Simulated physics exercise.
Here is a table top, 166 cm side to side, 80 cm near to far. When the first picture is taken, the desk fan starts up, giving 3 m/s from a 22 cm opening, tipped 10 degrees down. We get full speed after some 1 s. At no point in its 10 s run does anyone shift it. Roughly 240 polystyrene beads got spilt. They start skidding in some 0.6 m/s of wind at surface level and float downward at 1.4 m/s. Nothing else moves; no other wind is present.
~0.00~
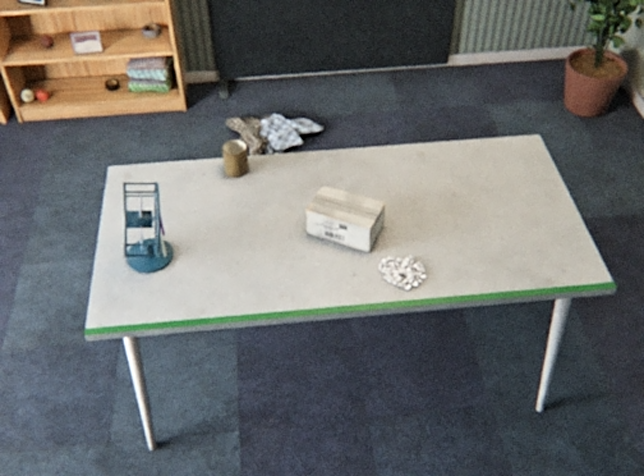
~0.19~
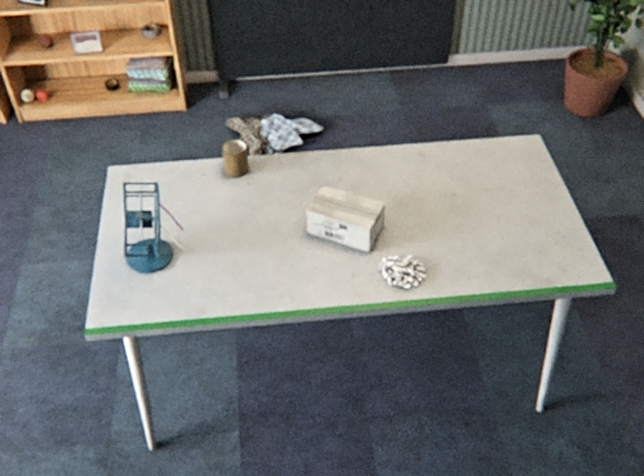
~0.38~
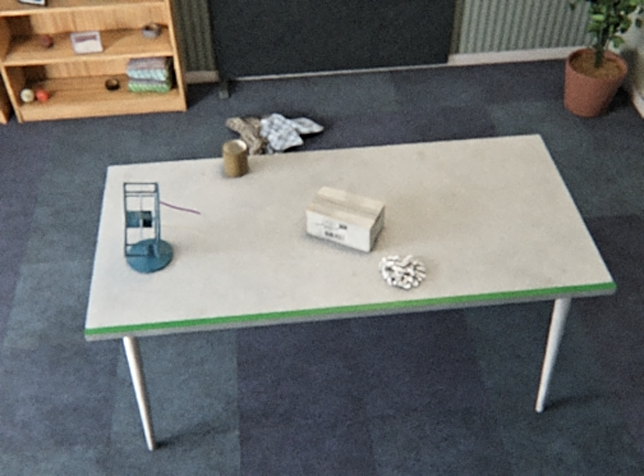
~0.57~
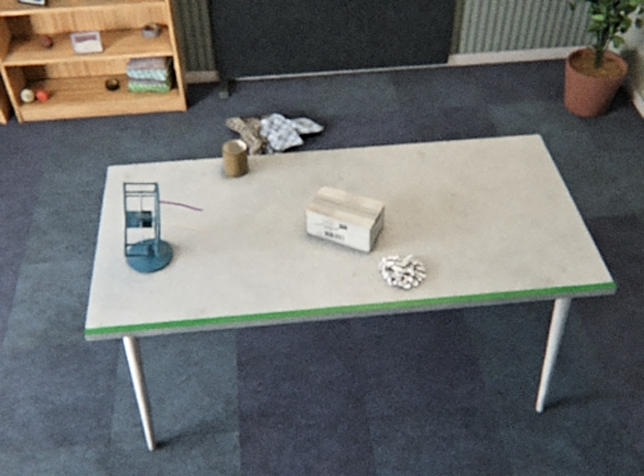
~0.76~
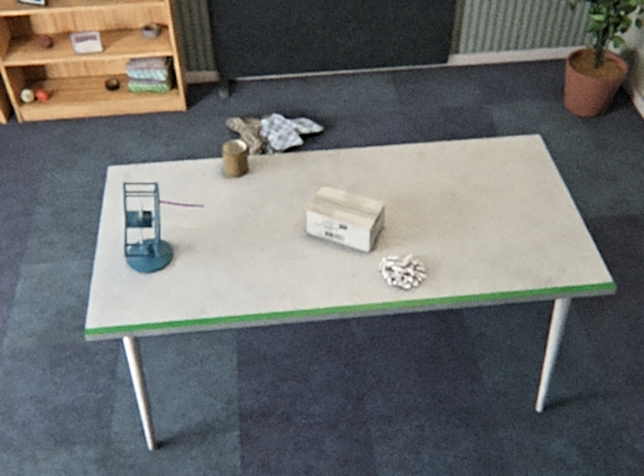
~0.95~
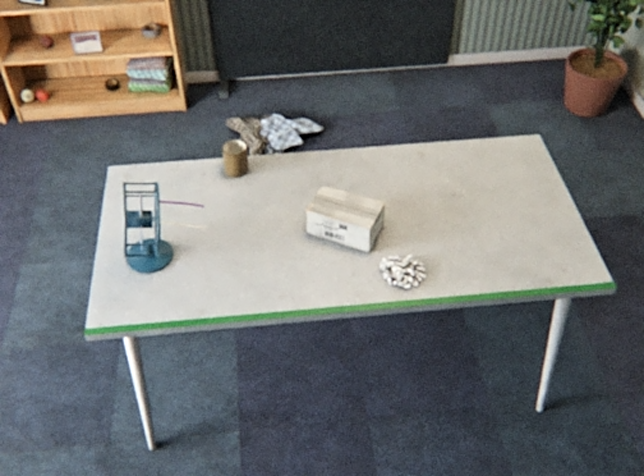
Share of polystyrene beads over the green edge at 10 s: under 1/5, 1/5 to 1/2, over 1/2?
The portion outnumbers the rest.
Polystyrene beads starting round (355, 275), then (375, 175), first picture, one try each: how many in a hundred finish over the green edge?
About 100 and 4 in a hundred, in that order.
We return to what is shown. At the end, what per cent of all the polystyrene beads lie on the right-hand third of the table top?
Near 0 %.
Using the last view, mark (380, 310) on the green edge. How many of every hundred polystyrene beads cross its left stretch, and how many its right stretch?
About 0 per cent left, about 90 per cent right.
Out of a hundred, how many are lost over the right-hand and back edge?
I'd put it near 10 percent on the right-hand side and close to 0 percent at the back.
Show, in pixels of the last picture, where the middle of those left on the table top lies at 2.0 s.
Centre estimate: (432, 271) px.
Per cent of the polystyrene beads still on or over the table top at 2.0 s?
I'd put it near 30 per cent.
After 2.0 s the count stands so, 66 % are over the green edge; the middle of those still in play is near (432, 271).
After 3.2 s the count stands so, 87 % are over the green edge.
After 5.5 s the count stands so, 89 % are over the green edge.
After 10.0 s, at the end, 89 % are over the green edge.
